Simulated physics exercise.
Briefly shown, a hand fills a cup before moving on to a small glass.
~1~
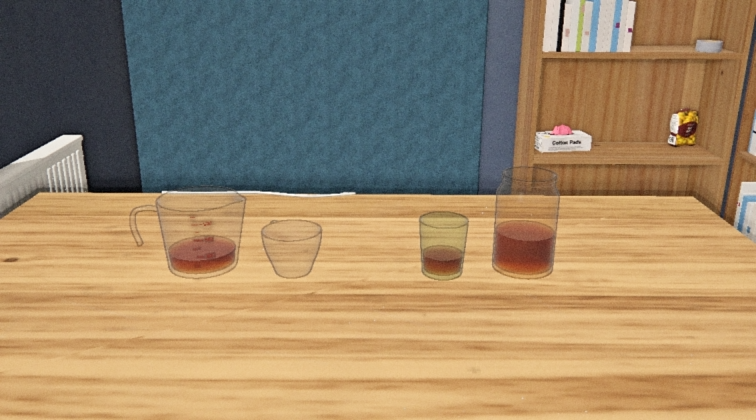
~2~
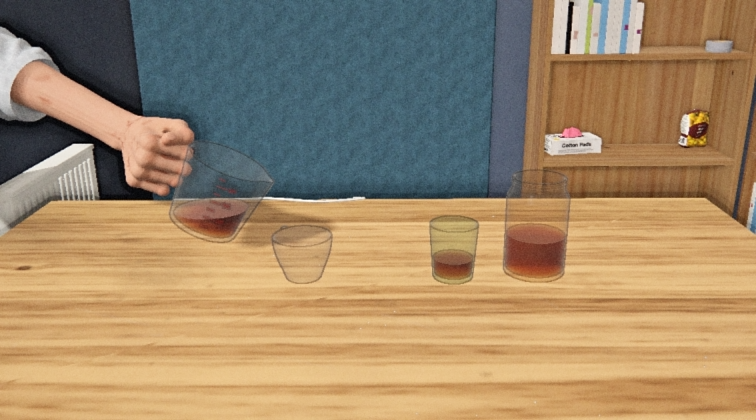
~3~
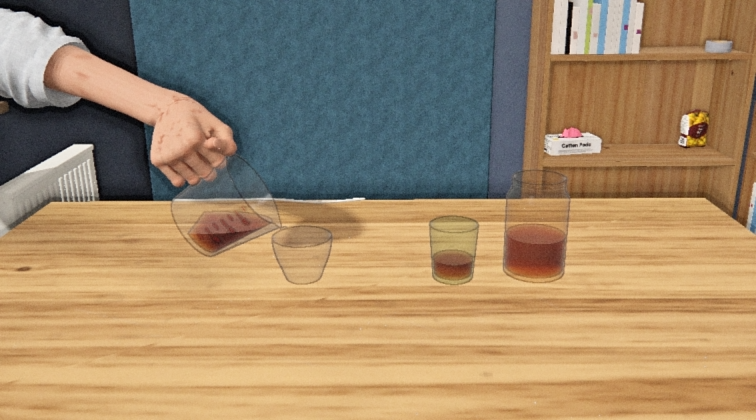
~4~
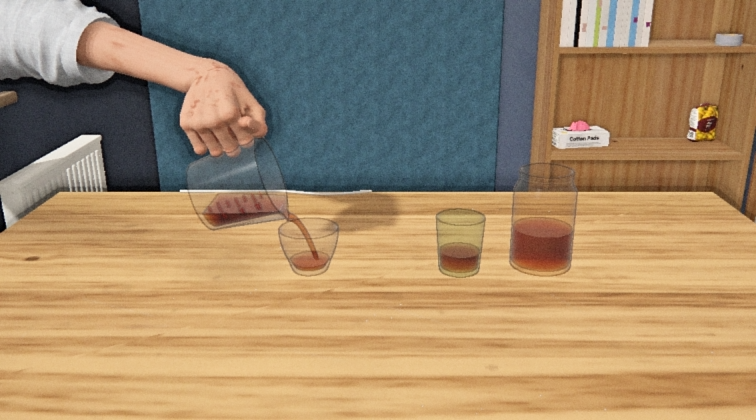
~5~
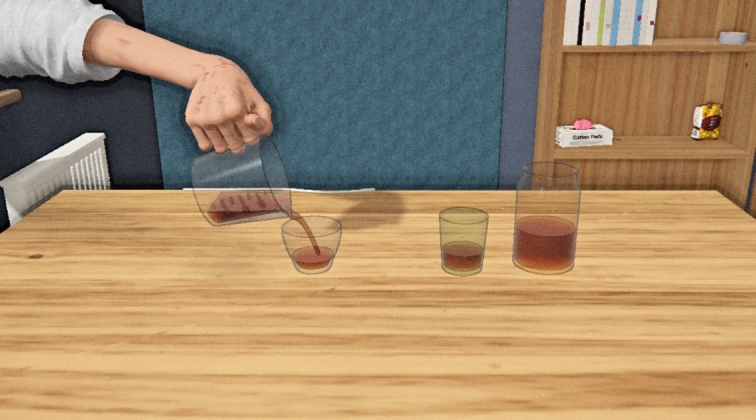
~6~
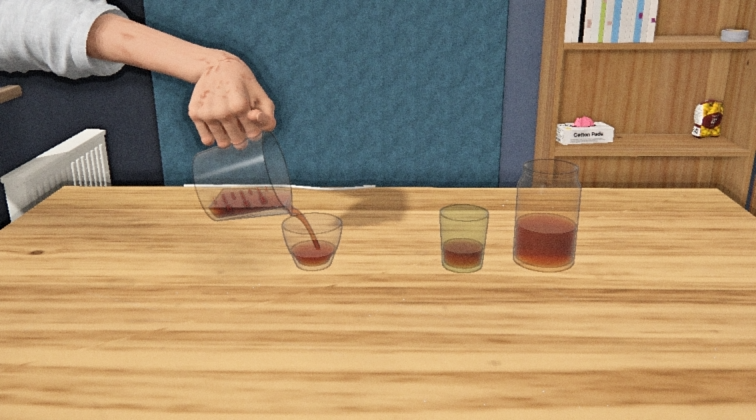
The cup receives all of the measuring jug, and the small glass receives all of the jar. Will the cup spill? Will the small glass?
The cup: No, it does not. The small glass: Yes, it spills.
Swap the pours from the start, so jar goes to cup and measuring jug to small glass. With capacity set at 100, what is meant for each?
Taking them in order, that works out to 130 and 90 in a hundred.
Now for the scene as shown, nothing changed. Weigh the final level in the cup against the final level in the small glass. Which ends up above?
It ends up higher in the one on the right.
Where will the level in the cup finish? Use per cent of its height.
Fill level: About 70 percent.
A moment on, the cup is about half full.
Further on, the cup is about three quarters full.
When it is over, the cup is about three quarters full; the small glass is full to the brim and overflowed.
